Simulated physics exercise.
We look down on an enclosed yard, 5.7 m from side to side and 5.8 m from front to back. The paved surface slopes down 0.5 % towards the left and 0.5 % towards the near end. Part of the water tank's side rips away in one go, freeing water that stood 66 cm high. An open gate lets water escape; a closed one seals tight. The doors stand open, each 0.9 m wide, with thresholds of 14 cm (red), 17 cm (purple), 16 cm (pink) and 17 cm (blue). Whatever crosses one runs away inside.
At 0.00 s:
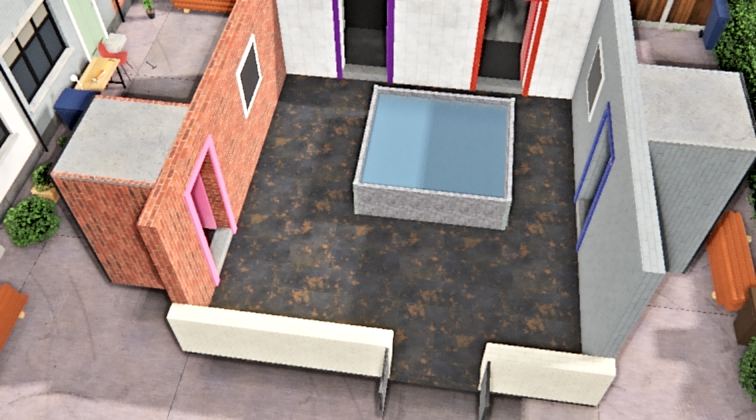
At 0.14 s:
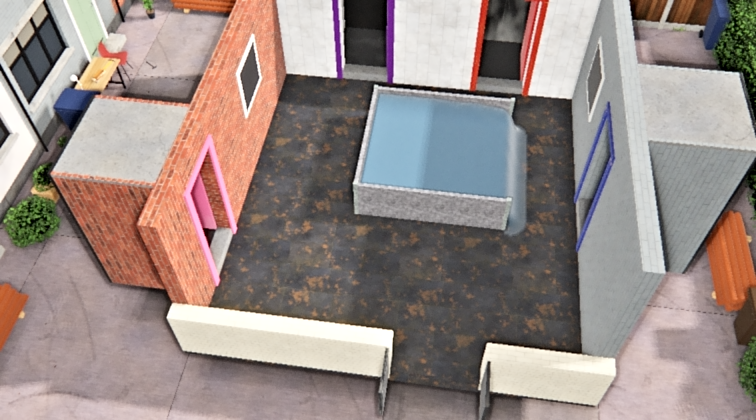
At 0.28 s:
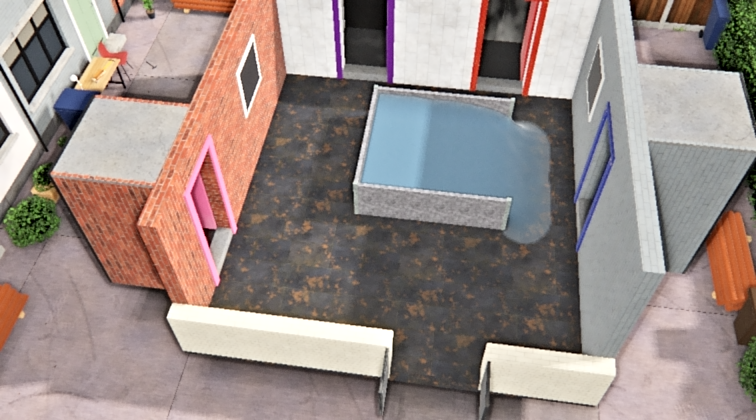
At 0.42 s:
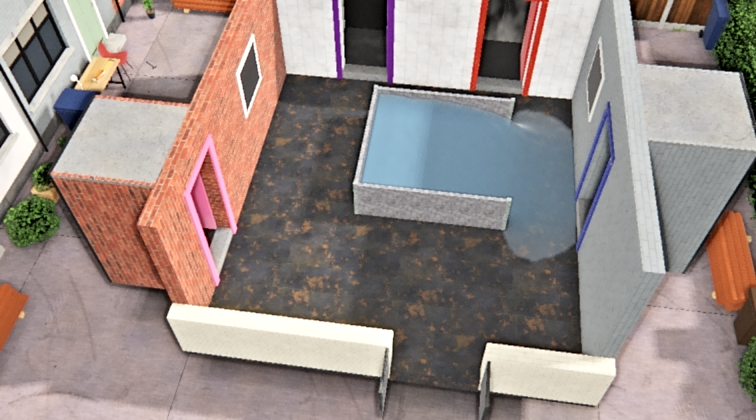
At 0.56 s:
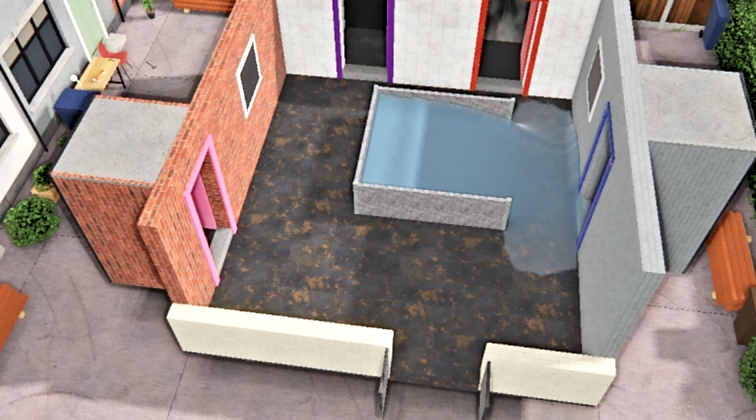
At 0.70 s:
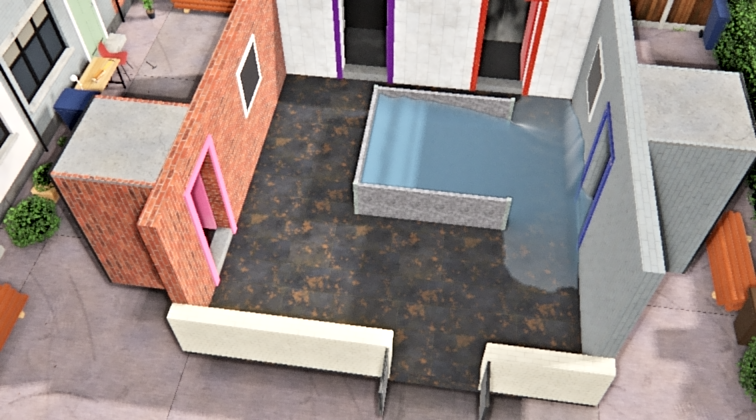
Water pours from the open right side of a stone tank and spreads across dark paving.
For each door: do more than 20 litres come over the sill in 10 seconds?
Within that time: At the red door it goes over the limit; at the purple door it keeps below the limit; at the pink door it keeps below the limit; at the blue door it passes the limit.
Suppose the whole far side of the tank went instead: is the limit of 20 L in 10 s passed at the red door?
Then: Red above.
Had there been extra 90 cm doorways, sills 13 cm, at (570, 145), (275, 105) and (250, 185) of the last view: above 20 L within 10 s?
In that order: Above, over, not over.
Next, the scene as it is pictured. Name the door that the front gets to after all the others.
Last comes the pink one.
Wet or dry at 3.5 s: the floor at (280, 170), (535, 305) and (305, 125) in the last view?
In turn: Dry, wet, wet.
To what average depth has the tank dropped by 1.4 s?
Some 39 cm.
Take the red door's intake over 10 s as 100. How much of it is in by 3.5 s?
Some 70 per cent by then.
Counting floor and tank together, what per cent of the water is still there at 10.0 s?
About 80 per cent.
After 1.4 s water covers 20 % of the floor and is deepest (56 cm) near (569, 101); red door not reached, purple door not reached, pink door not reached, blue door 42 cm at the sill, 99 L in.
After 2.2 s water covers 35 % of the floor and is deepest (50 cm) near (569, 101); red door 20 cm at the sill, 1 L in, purple door not reached, pink door not reached, blue door 38 cm at the sill, 221 L in.
After 3.5 s water covers 60 % of the floor and is deepest (36 cm) near (287, 76); red door 20 cm at the sill, 34 L in, purple door 4 cm at the sill, 0 L in, pink door not reached, blue door 22 cm at the sill, 301 L in.
After 6.0 s water covers 90 % of the floor and is deepest (19 cm) near (240, 217); red door 9 cm at the sill, 48 L in, purple door 8 cm at the sill, 0 L in, pink door 14 cm at the sill, 0 L in, blue door 11 cm at the sill, 310 L in.
After 10.0 s water covers 100 % of the floor and is deepest (14 cm) near (578, 345); red door 8 cm at the sill, 48 L in, purple door 6 cm at the sill, 0 L in, pink door 11 cm at the sill, 1 L in, blue door 10 cm at the sill, 310 L in.
